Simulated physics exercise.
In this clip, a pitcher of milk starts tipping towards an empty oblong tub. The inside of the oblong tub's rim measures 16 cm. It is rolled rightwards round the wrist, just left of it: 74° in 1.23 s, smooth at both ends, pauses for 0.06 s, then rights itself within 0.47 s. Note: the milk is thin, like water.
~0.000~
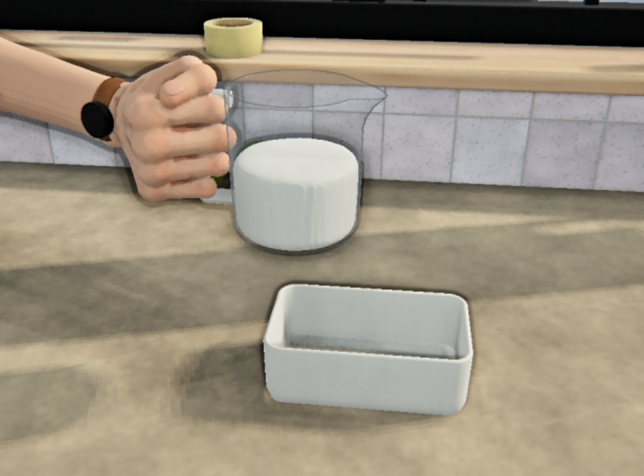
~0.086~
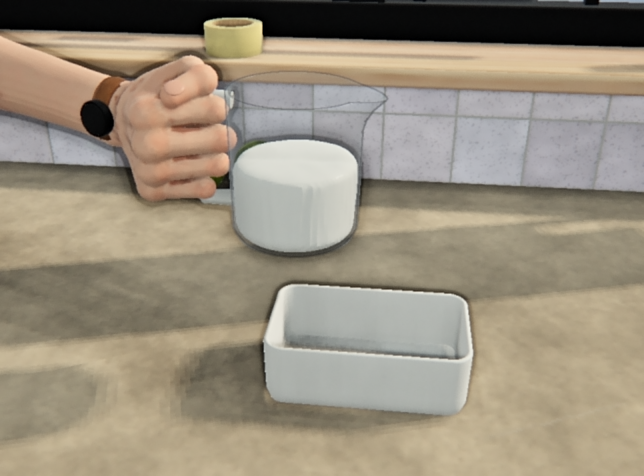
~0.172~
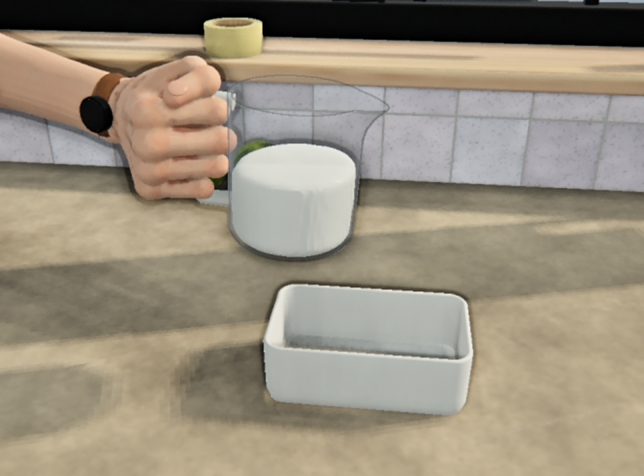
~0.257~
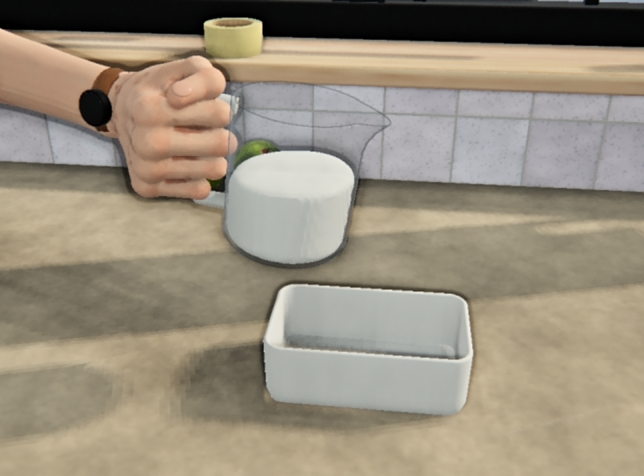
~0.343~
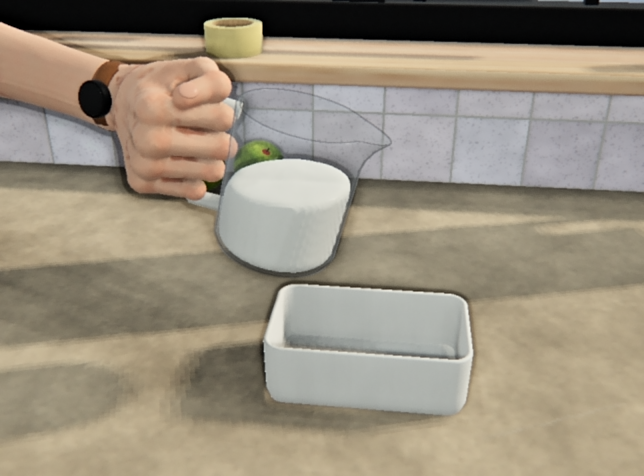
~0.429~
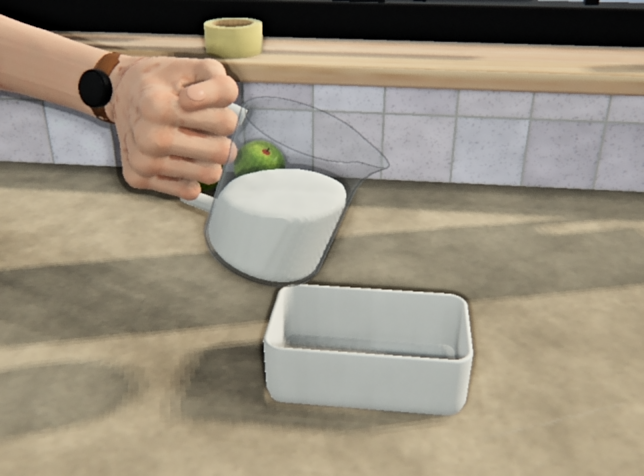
A glass pitcher of milk tilting slowly to the right in a hand above a worktop with an empty oblong white tub.
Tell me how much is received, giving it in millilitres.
Close to 190 millilitres.
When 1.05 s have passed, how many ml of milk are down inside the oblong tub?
Around 35 ml.
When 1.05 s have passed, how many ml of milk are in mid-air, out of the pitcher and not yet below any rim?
I'd put it near 25 ml of liquid.
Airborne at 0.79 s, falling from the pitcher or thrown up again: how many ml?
Estimate: Close to 0 ml.
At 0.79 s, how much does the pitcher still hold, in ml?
Roughly 410 ml, give or take.
By 0.79 s the tilt is 53° and the oblong tub has 0 ml, the pitcher 415 ml, and 0 ml is on the worktop.
By 1.05 s the tilt is 70° and the oblong tub has 35 ml, the pitcher 350 ml, and 0 ml is on the worktop.
By 1.32 s the tilt is 73° and the oblong tub has 150 ml, the pitcher 245 ml, and 0 ml is on the worktop.
By 1.62 s the tilt is 15° and the oblong tub has 185 ml, the pitcher 225 ml, and 5 ml is on the worktop.
At rest the oblong tub has 185 ml, the pitcher 225 ml, and 5 ml is on the worktop.
